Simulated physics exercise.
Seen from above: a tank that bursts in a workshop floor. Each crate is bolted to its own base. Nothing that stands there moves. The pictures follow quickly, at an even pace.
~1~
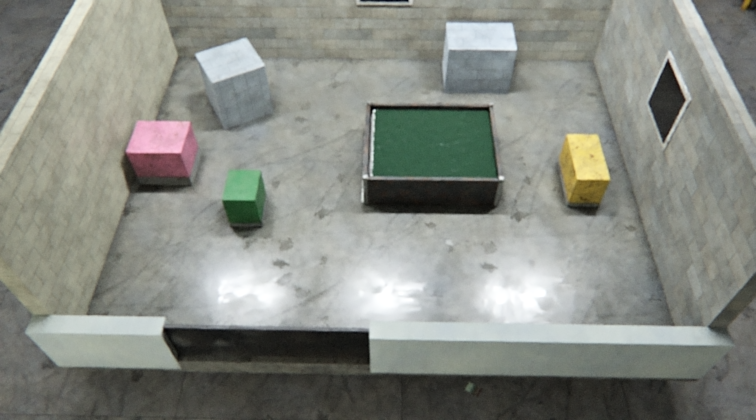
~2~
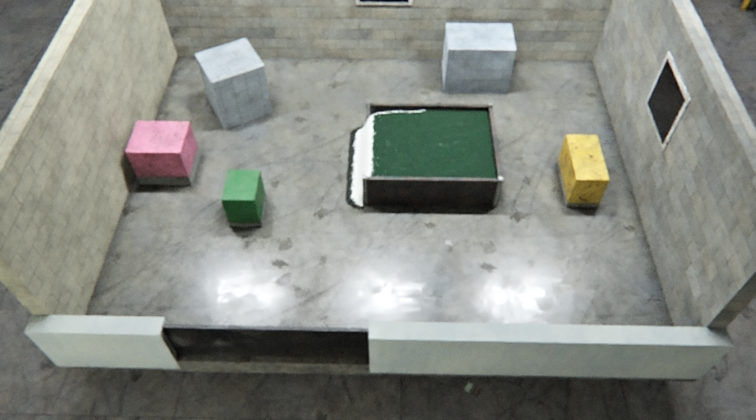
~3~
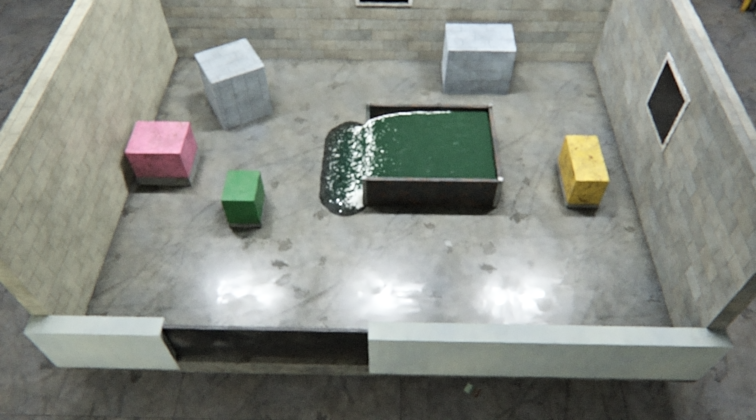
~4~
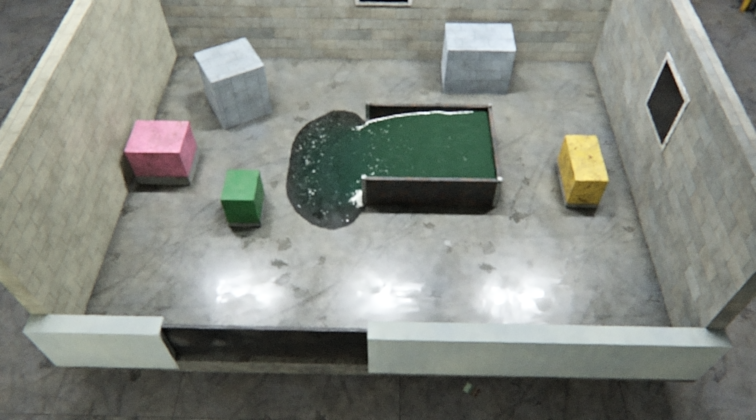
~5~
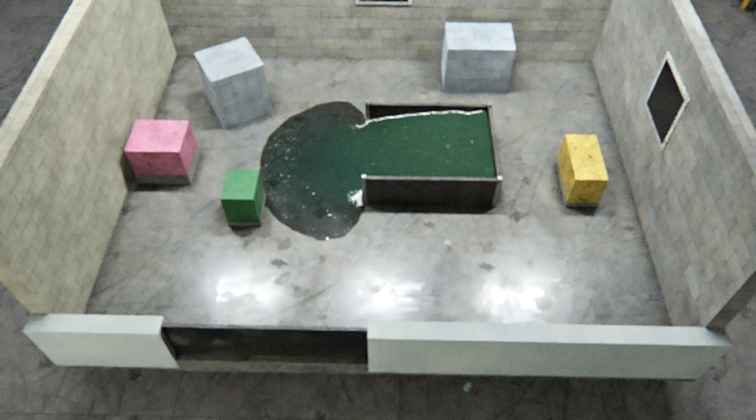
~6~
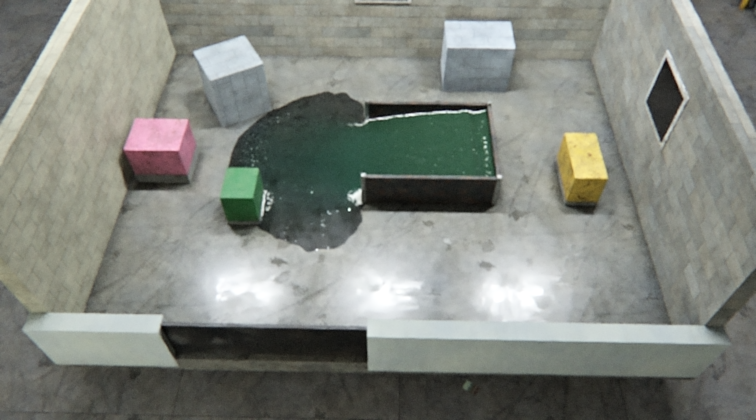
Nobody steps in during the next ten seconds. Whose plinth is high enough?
The yellow crate keeps dry; the green crate is soaked; the pink crate is soaked.
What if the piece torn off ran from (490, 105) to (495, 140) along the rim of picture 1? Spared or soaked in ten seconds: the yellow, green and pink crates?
Then: The yellow one is topped; the green one is spared; the pink one remains dry.
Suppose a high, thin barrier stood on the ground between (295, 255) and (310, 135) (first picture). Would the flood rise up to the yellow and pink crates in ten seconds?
The yellow crate is spared; the pink crate is spared.
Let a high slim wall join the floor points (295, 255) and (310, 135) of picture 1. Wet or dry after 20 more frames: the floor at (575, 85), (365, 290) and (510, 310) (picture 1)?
In that order: Dry, under water, awash.
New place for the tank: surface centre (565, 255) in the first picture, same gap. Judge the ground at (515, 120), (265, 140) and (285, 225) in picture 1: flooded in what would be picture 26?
As listed: Clear, wet, wet.
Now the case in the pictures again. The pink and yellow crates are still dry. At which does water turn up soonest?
I say the pink-painted one.
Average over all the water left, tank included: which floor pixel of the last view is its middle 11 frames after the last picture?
I would point to (312, 163).
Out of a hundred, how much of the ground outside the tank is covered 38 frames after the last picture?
Some 55 per cent.
A moment on, water covers 20 % of the floor; the yellow crate not reached, the green crate water round its plinth, the pink crate water round its plinth.
Next, water covers 30 % of the floor; the yellow crate not reached, the green crate water round its plinth, the pink crate water round its plinth.
Then, water covers 45 % of the floor; the yellow crate not reached, the green crate water round its plinth, the pink crate water round its plinth.
Later, water covers 55 % of the floor; the yellow crate not reached, the green crate water round its plinth, the pink crate water round its plinth.
In the end, water covers 90 % of the floor; the yellow crate stayed above the water, the green crate was topped, the pink crate was topped.
